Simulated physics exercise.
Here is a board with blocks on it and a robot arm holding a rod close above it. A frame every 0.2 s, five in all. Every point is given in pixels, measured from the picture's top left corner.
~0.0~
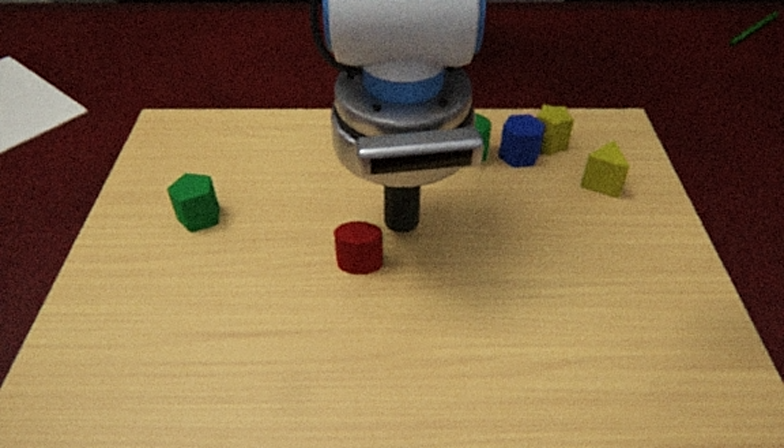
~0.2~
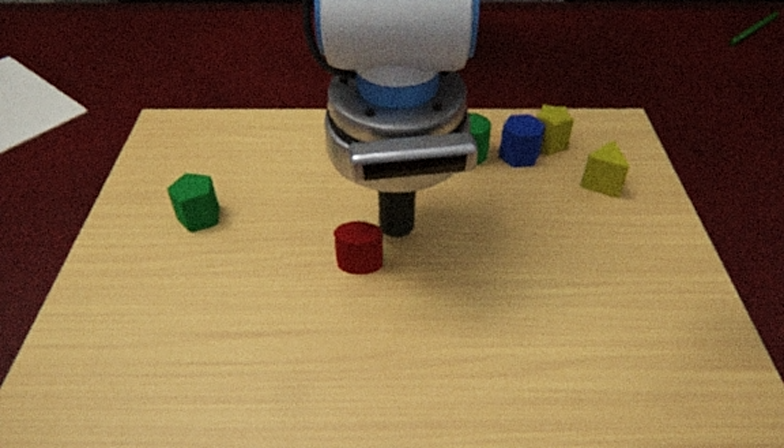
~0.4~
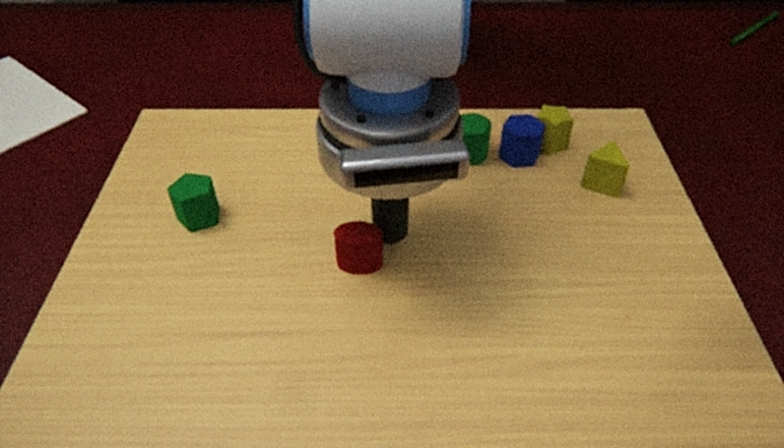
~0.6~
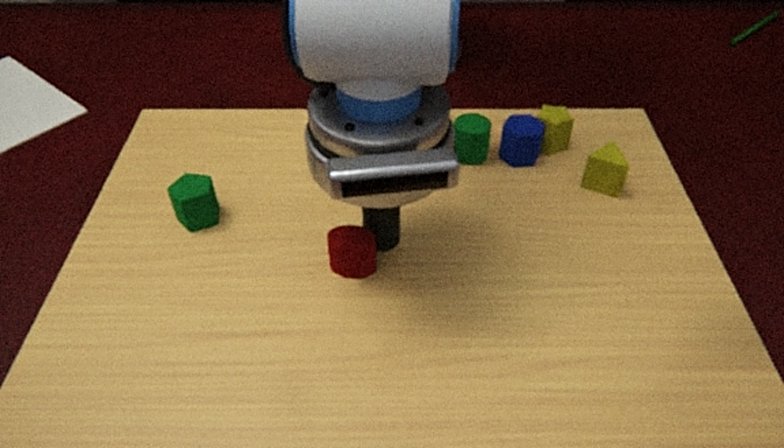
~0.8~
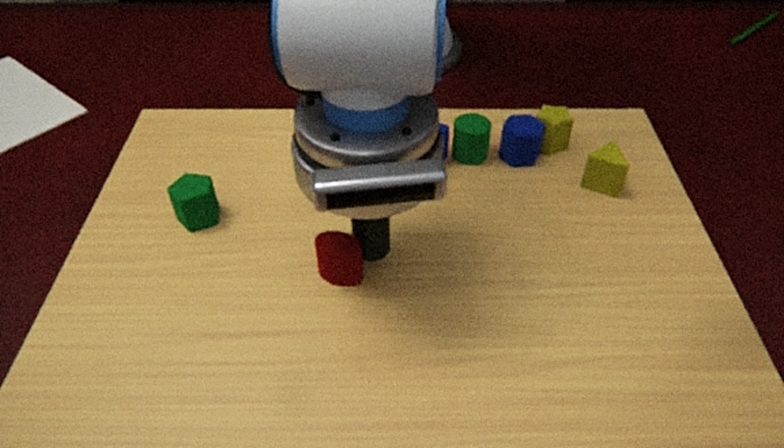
A white and grey robot arm with blue trim holds a short black rod over a pale wooden board on a dark red surface, seen from above at a fixed angle. A red block sits beside the rod, a green one to the left, and green, blue and two yellow blocks at the upper right. The arm moves slightly left and toward the viewer, and the rod nudges the red block the same way, turning it a little.
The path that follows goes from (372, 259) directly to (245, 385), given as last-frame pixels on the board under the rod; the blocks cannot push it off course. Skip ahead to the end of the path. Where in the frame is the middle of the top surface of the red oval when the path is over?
The spot you're after is about (284, 266) in the image.
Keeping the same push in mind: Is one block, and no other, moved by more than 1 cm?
Yes, that is how it ends up.
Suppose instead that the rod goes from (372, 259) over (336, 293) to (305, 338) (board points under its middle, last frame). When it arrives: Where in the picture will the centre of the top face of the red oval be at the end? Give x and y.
It ends at (286, 266).
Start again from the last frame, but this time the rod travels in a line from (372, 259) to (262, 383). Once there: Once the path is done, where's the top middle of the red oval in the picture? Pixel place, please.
I predict (293, 264).
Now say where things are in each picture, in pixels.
Rod's lower end at (402, 221); red oval at (358, 231), in the first picture.
Rod at (397, 225); blocks still, in the second picture.
Rod at (390, 231); blocks still, in the third picture.
Rod at (382, 239); red oval at (351, 235), in the fourth picture.
Rod at (372, 248); red oval at (338, 242), in the fifth picture.
The first path, step by step. One third of the way, rod at (333, 286); red oval at (294, 261), turned 90° clockwise.
Two thirds of the way, rod at (291, 329); red oval at (284, 266), turned 120° clockwise.
At the end, rod at (242, 375); red oval at (284, 266), turned 120° clockwise.
